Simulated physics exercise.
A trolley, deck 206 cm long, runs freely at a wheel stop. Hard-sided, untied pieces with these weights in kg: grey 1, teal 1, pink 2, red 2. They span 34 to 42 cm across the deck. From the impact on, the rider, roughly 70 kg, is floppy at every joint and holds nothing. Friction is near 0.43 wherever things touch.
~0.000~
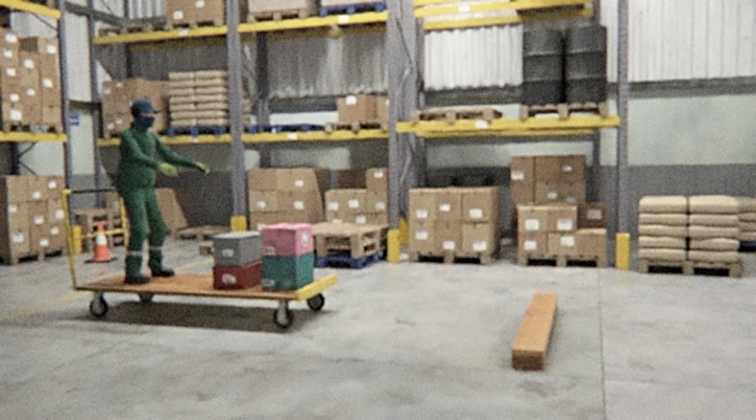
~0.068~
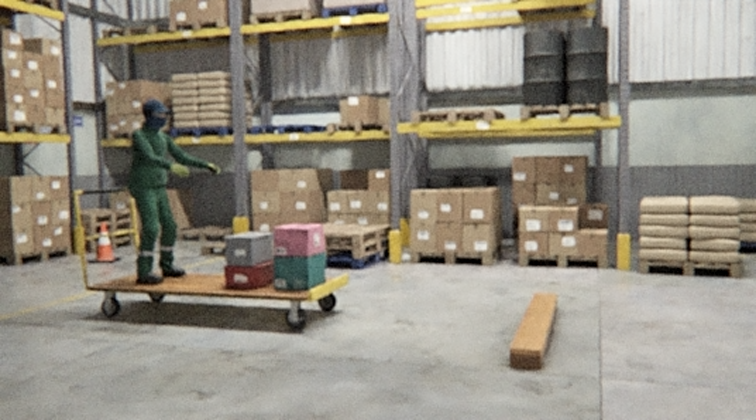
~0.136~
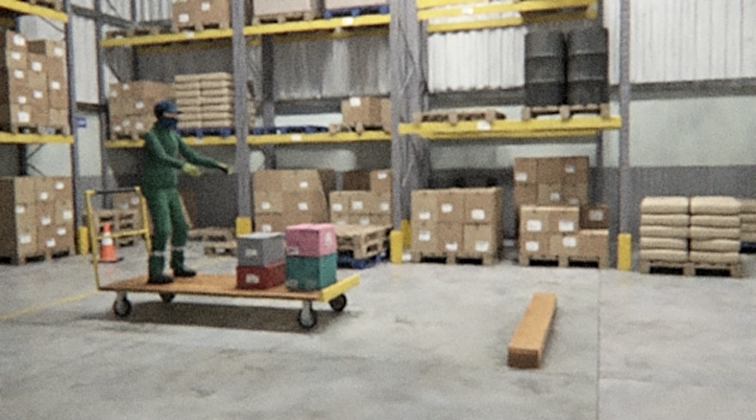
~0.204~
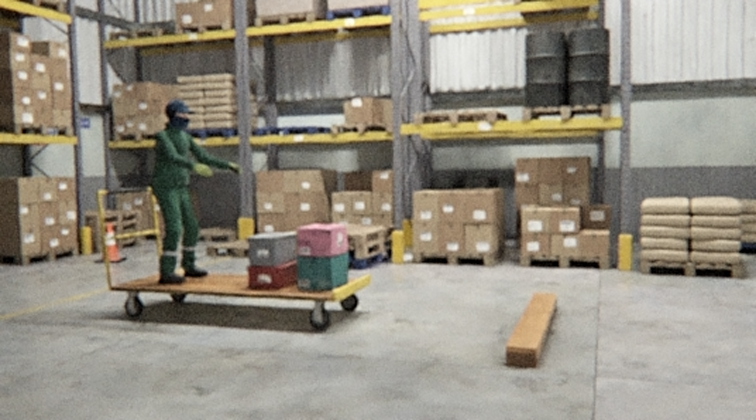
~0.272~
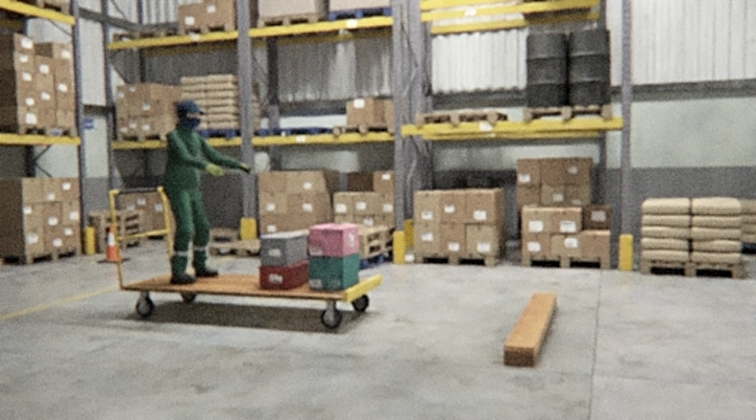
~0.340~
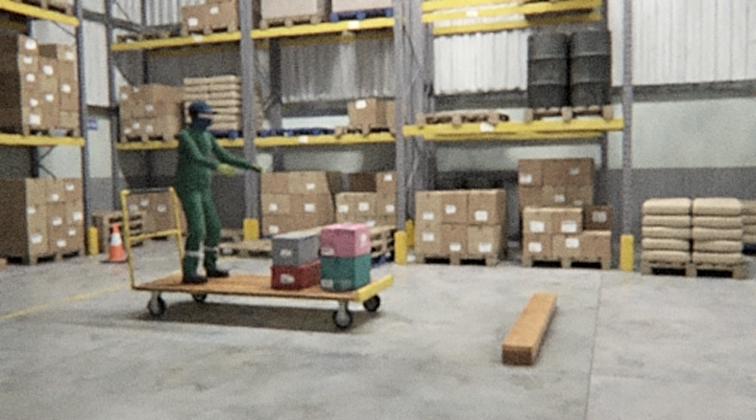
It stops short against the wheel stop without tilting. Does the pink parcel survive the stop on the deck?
In the end the pink parcel goes over the front rim.
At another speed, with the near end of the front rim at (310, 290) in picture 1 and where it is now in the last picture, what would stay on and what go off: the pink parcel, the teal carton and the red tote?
In that case pink off, teal on, red on.
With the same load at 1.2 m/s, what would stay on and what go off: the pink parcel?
In that case pink off.
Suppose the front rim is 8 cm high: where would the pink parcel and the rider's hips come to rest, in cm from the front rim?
In that case pink 40 past, hips 130 behind.
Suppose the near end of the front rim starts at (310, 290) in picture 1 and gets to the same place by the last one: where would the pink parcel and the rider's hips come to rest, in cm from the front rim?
Then pink 10 behind, hips 140 behind.
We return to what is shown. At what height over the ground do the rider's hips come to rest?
Roughly 60 cm above it.
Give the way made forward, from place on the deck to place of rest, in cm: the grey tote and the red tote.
Forward: Grey 80, red 25.
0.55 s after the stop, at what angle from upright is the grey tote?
Roughly 0° from upright.
The wheels strike at 1.18 s.
After 1.73 s the pink parcel is 15 cm past the rim, tilted 80°, near (553, 274) in the last picture's view.
After 2.18 s the pink parcel is 59 cm past the rim, tilted 180°, near (616, 320) in the last picture's view.
When all is still (4.5 s), past the rim, grey tote, teal carton and pink parcel; behind it, red tote and the rider's hips.
